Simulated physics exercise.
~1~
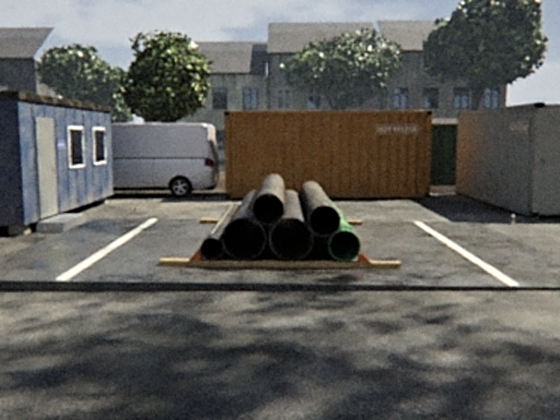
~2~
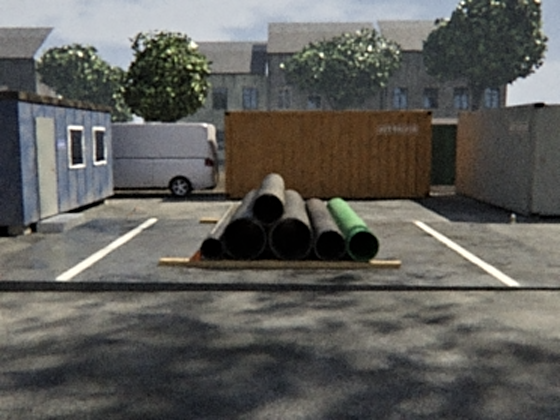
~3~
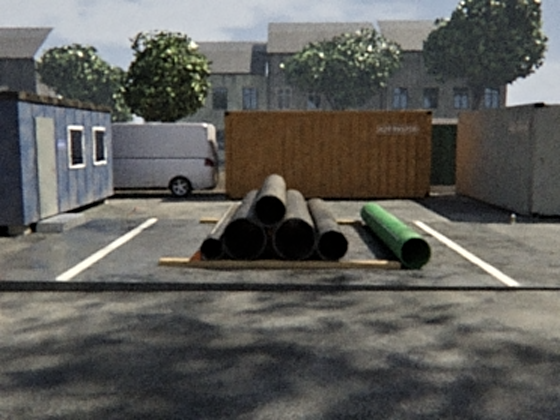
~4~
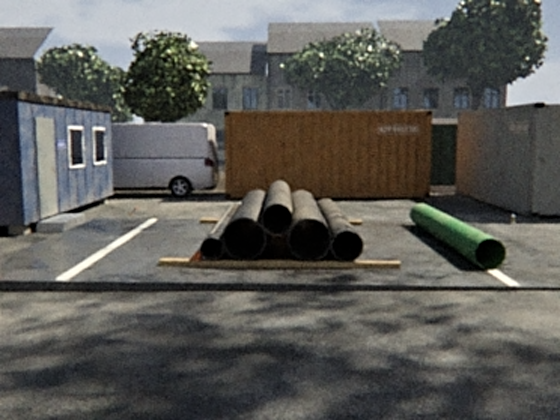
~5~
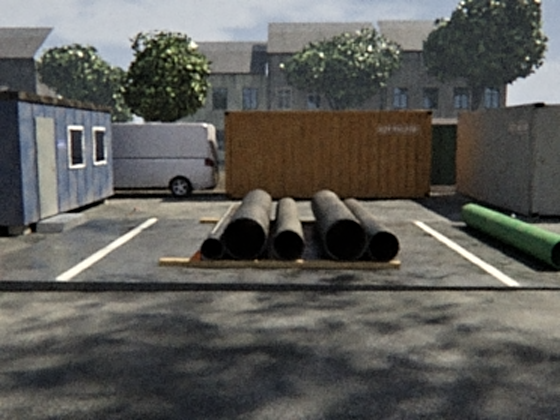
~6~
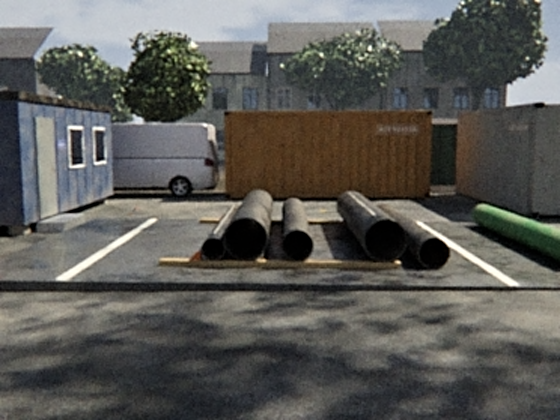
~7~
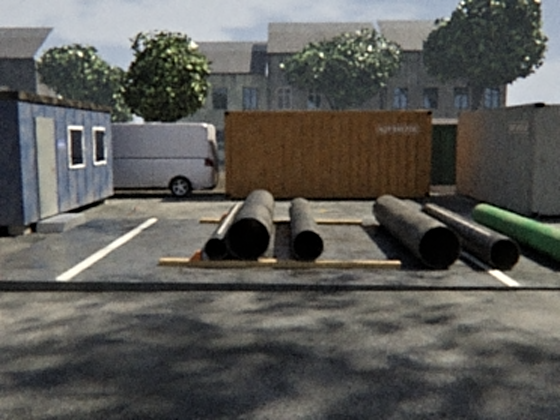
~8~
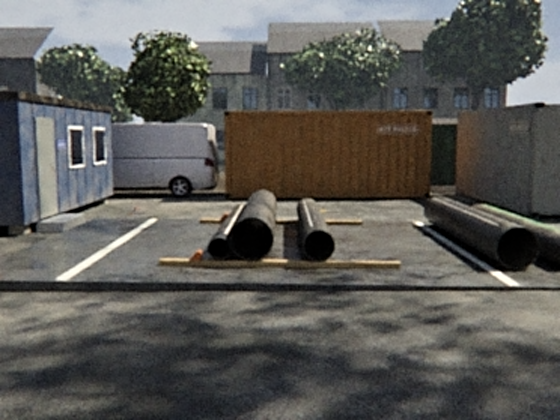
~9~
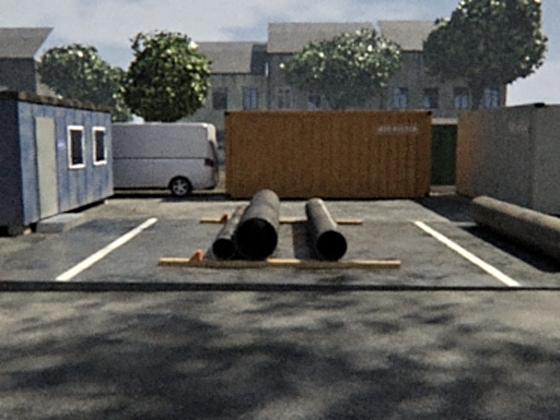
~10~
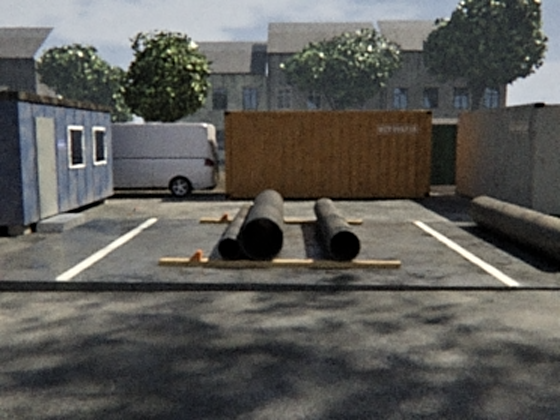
Green pipe rolling right off a stack in a storage yard, then dark pipes collapsing and following, three left on the timbers.
